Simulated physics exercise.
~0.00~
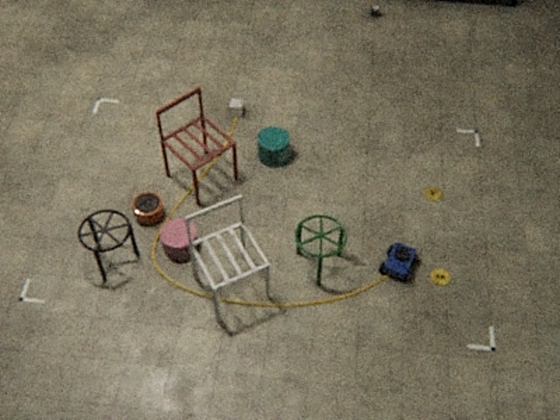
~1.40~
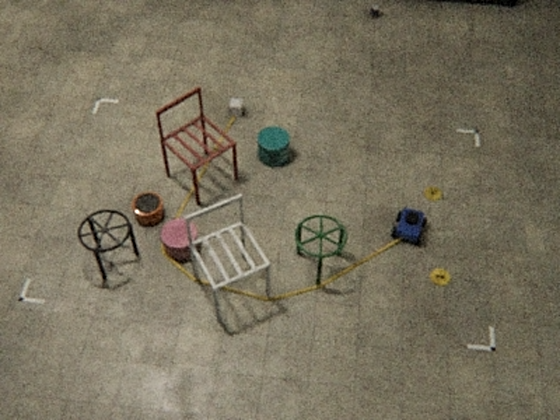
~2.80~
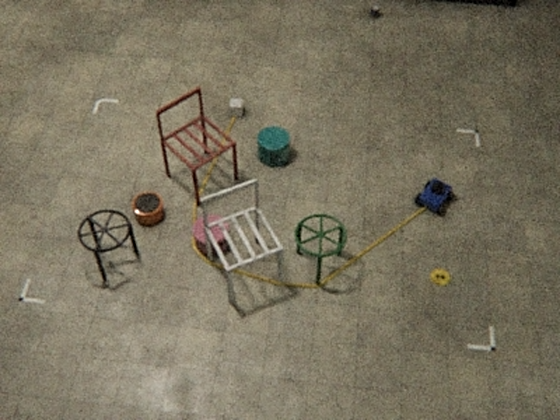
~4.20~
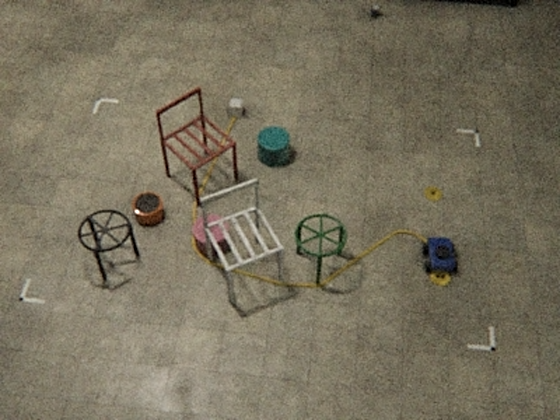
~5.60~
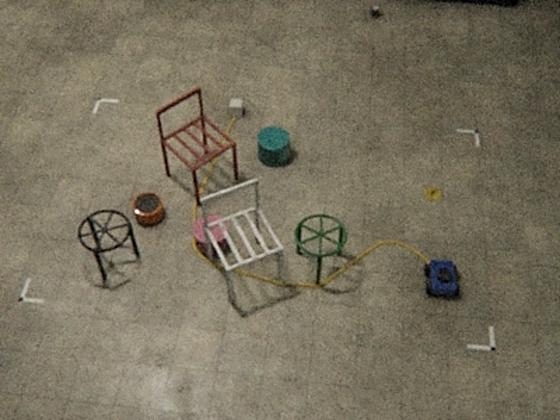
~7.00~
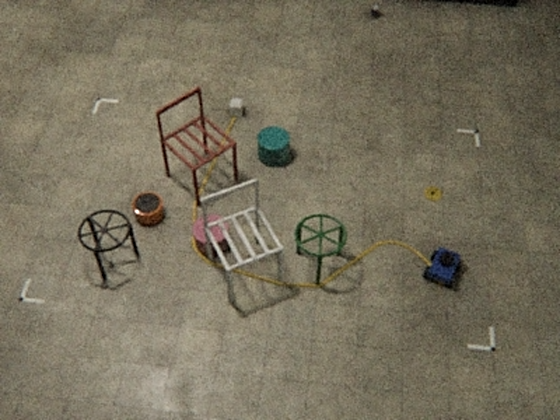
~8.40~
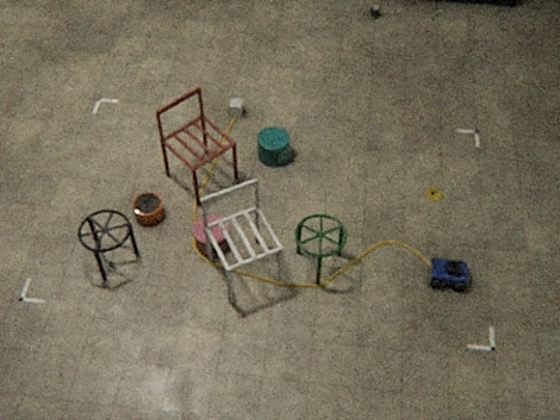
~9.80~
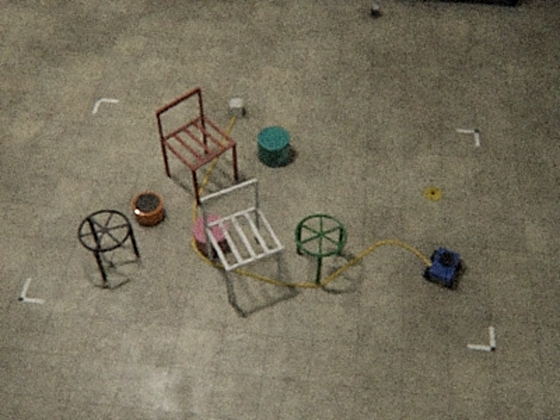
A red chair stands left of centre on a speckled grey floor seen from high above, with a white chair below it, a pink bucket beside that, an orange pot and black stool to the left, a teal bucket above and a green stool to the right. A small blue cart, trailing a yellow lead that winds among them, drives up and to the right. The lead tightens, and the pink bucket and white chair shift slightly right. The cart then drives back down, leaving the lead slack, turns a little and rests at lower right.
